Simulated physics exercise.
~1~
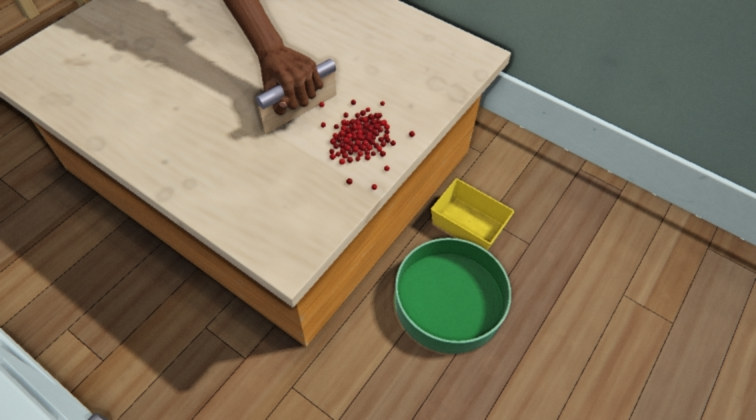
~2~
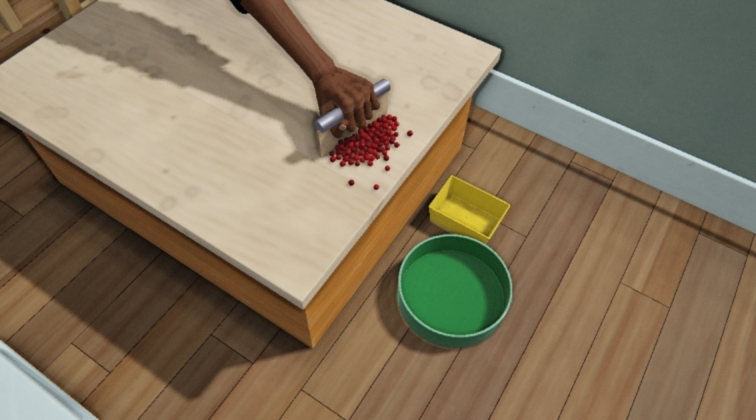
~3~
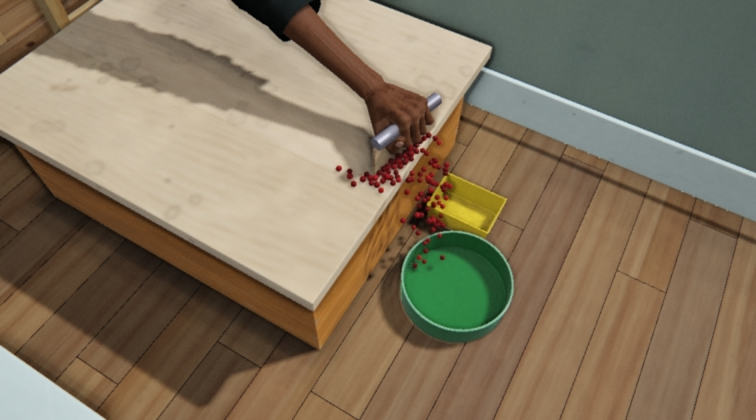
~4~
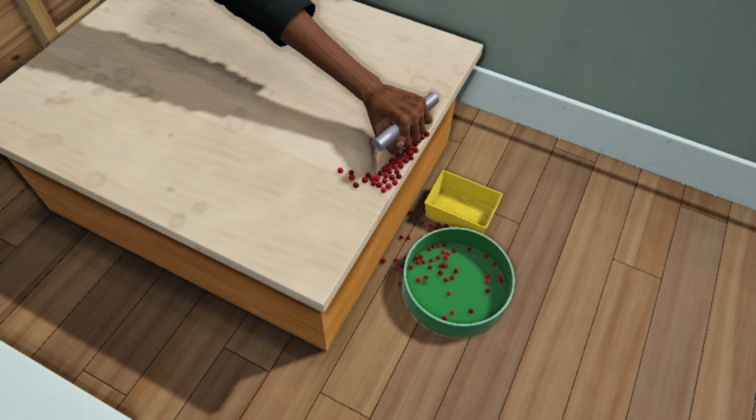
A hand-held scraper pushes red berries off the table, some into a green pot, some missing.
